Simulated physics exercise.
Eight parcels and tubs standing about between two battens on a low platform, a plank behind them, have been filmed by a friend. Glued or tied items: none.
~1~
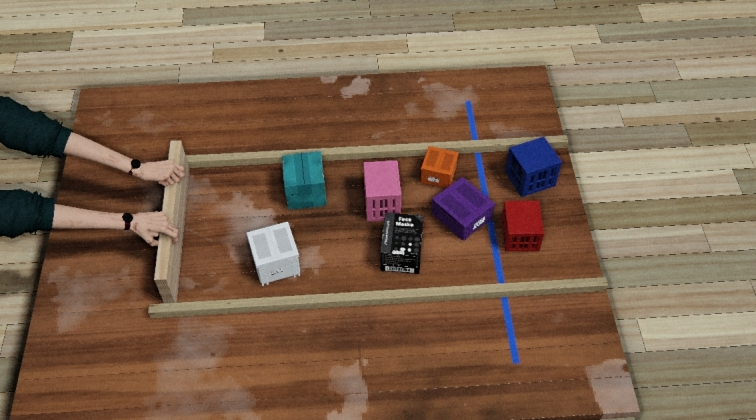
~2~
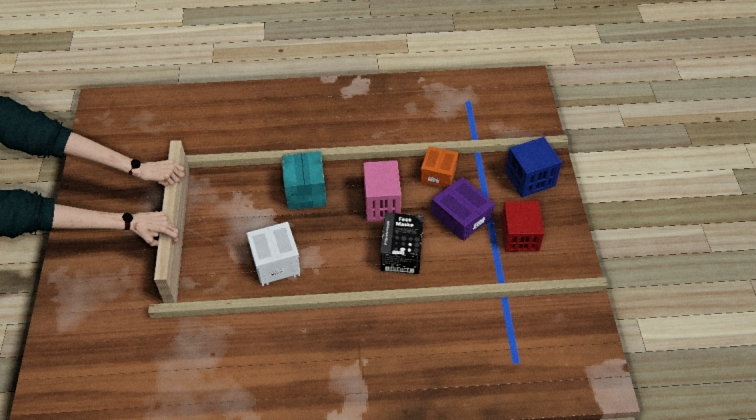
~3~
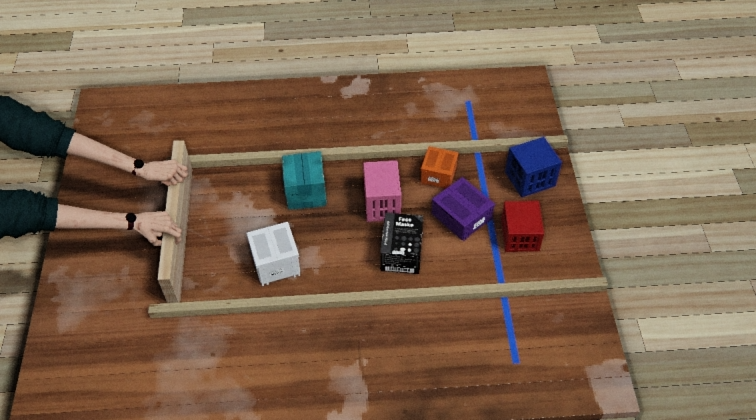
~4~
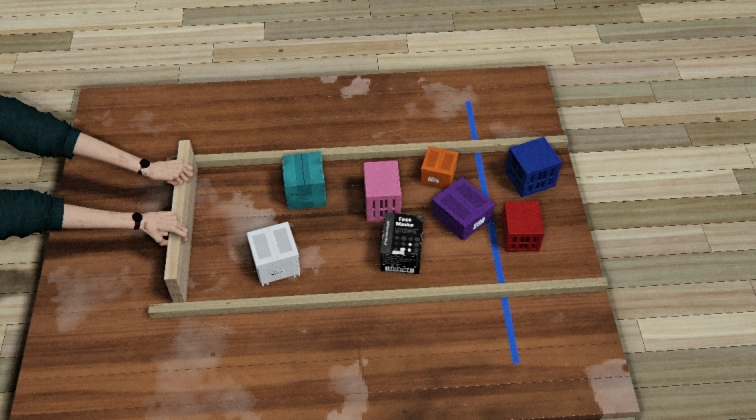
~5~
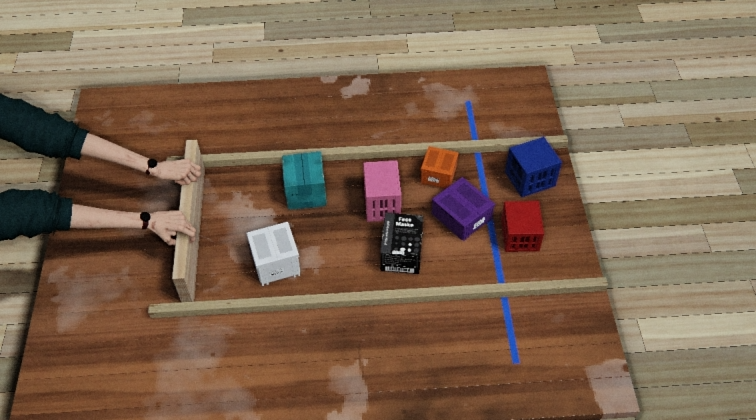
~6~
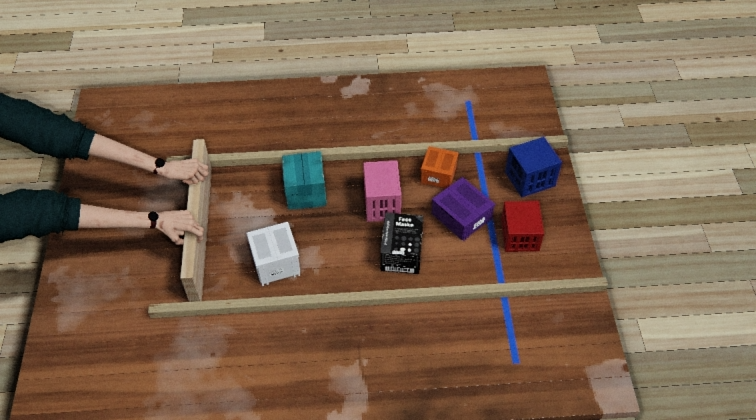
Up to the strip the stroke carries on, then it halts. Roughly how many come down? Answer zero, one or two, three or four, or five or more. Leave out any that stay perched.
One or two.
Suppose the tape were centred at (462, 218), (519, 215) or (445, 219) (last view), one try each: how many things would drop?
Result per try: 0; 3; 0.
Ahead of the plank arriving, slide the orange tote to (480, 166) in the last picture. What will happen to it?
In that case it never drops.
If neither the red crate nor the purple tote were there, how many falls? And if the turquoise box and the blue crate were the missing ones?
Result, first then second: 0, 0.
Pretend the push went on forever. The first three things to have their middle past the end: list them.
First comes the red crate, followed by the blue crate, and then the purple tote.
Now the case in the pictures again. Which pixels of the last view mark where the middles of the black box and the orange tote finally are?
Going in order, first (557, 237) and next (534, 158).
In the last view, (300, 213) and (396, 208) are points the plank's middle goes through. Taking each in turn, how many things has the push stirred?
The counts are 2 and 7.
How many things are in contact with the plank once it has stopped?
2 are in contact with it.
A little later, none off yet; blue crate at rest near (533, 167); red crate at rest near (522, 226); purple tote at rest near (462, 209).
When it is over, the number that fall off is one or two; down, red crate and blue crate.
